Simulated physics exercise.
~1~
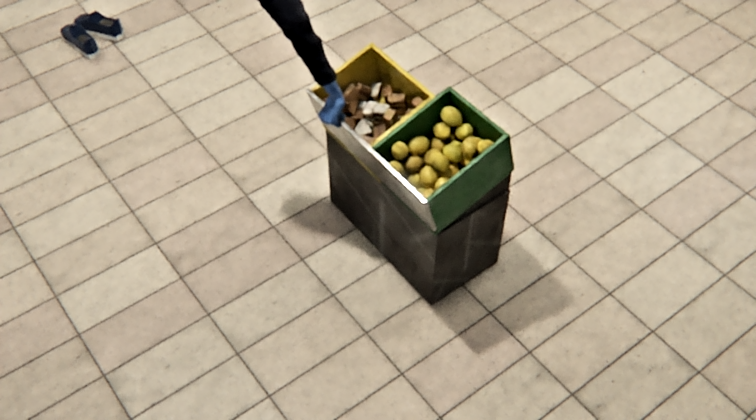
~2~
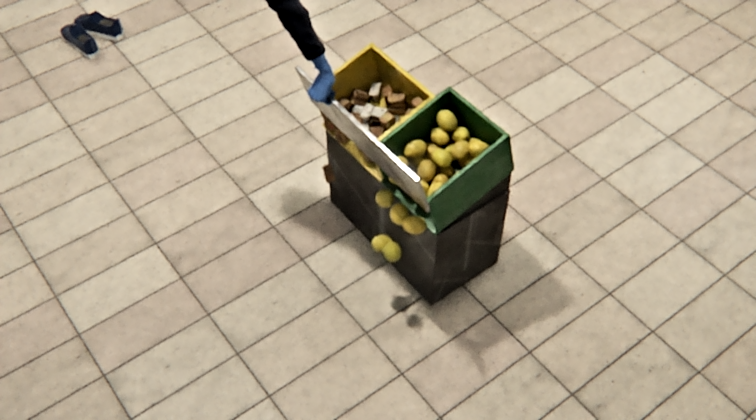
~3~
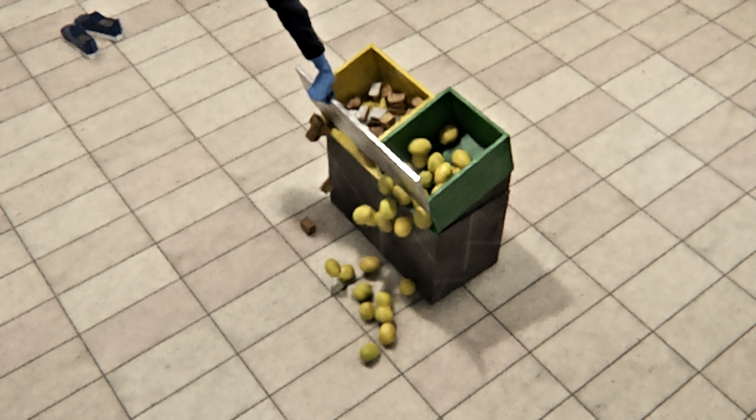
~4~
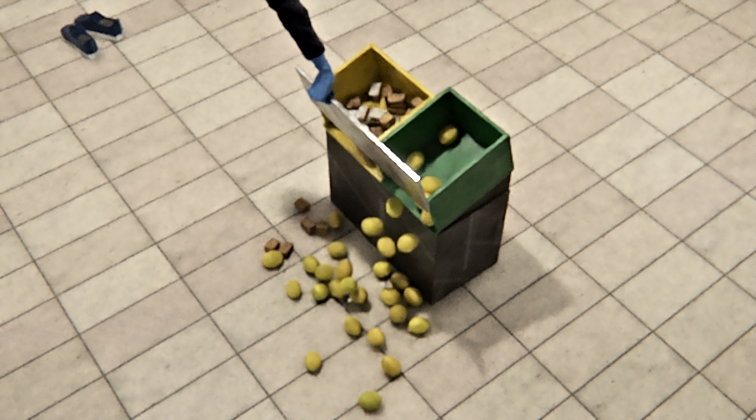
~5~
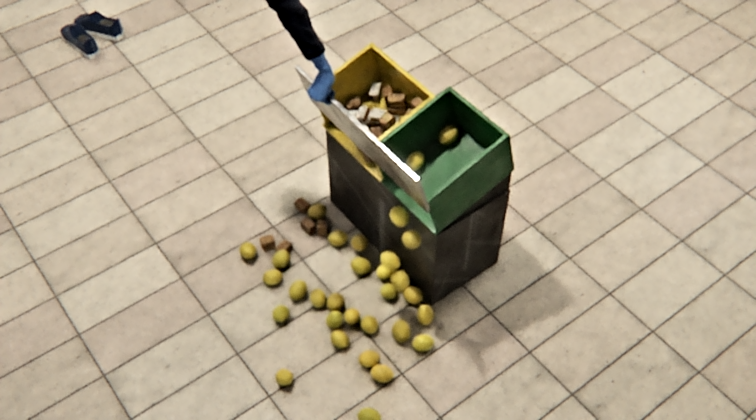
Lemons spill from the green hopper as a gloved hand lifts the gate, leaving few inside.
